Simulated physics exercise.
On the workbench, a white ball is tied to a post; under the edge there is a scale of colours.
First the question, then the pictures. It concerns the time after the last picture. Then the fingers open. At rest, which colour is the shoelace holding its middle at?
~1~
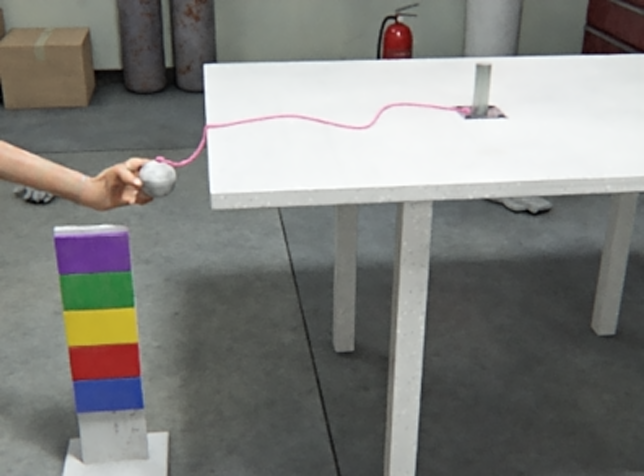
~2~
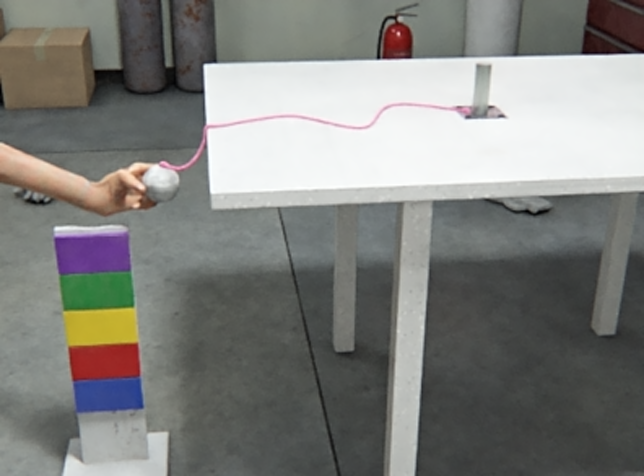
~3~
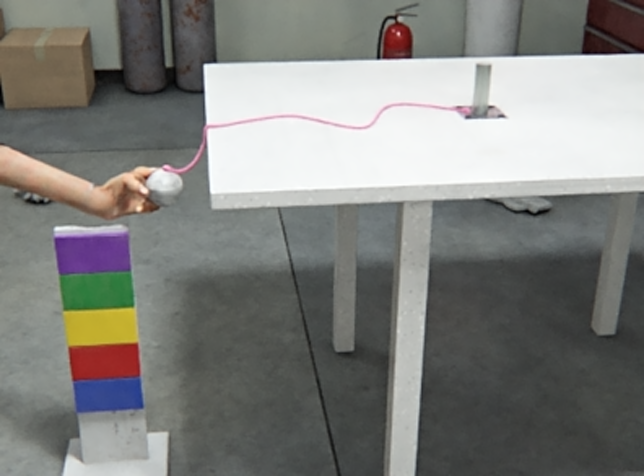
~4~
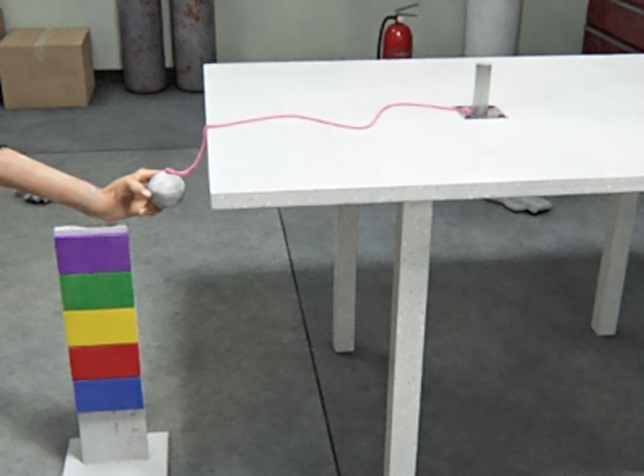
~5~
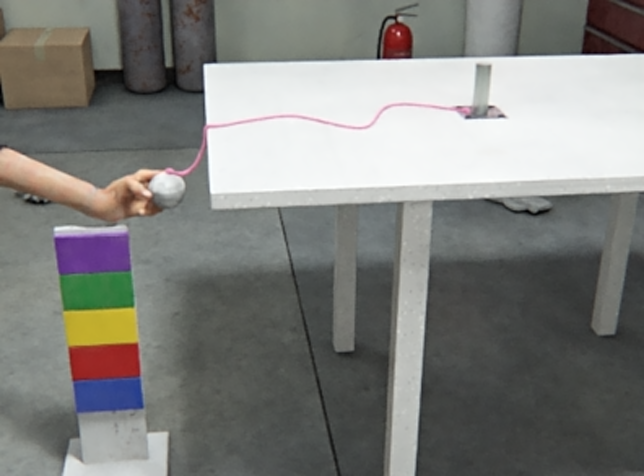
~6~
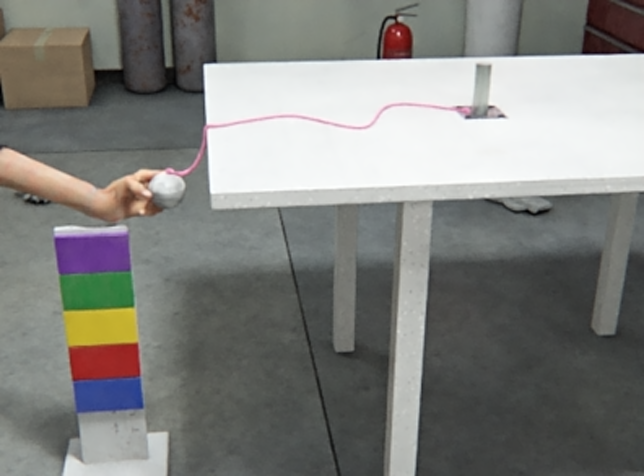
Green.
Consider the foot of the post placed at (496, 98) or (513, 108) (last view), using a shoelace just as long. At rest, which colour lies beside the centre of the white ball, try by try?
For the first it would be purple, for the second purple.
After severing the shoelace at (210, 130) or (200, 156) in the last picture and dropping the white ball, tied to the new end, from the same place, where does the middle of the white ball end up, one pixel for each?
First try: Near (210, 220). Second try: Near (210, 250).
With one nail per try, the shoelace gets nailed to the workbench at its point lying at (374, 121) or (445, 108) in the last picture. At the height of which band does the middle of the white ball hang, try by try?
Taking the two tries in turn, you'd get purple and then green.
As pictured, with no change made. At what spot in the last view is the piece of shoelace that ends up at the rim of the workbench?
Look close to (274, 117) - that's the one.
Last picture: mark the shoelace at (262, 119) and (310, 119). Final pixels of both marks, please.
Around (207, 142), then around (245, 122).
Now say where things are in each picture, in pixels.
The first frame shows white ball (158, 179); purple (93, 255); green (97, 292); yellow (101, 328); red (105, 363); blue (108, 396).
The second frame shows white ball (161, 184); shoelace through (435, 107) (381, 111) (347, 127) (287, 116) (216, 127).
The third frame shows white ball (164, 188).
The fourth frame shows white ball (166, 190); shoelace through (435, 107) (381, 111) (347, 127) (287, 116) (216, 127).
The fifth frame shows white ball (167, 190).
The sixth frame shows white ball (167, 190); shoelace through (435, 107) (381, 111) (347, 127) (287, 116) (216, 127).
Soon after, ball near (202, 267); level with green.
After that, ball near (215, 274); level with green.
In the end, ball near (210, 277); level with green. Its centre hangs level with the green band.
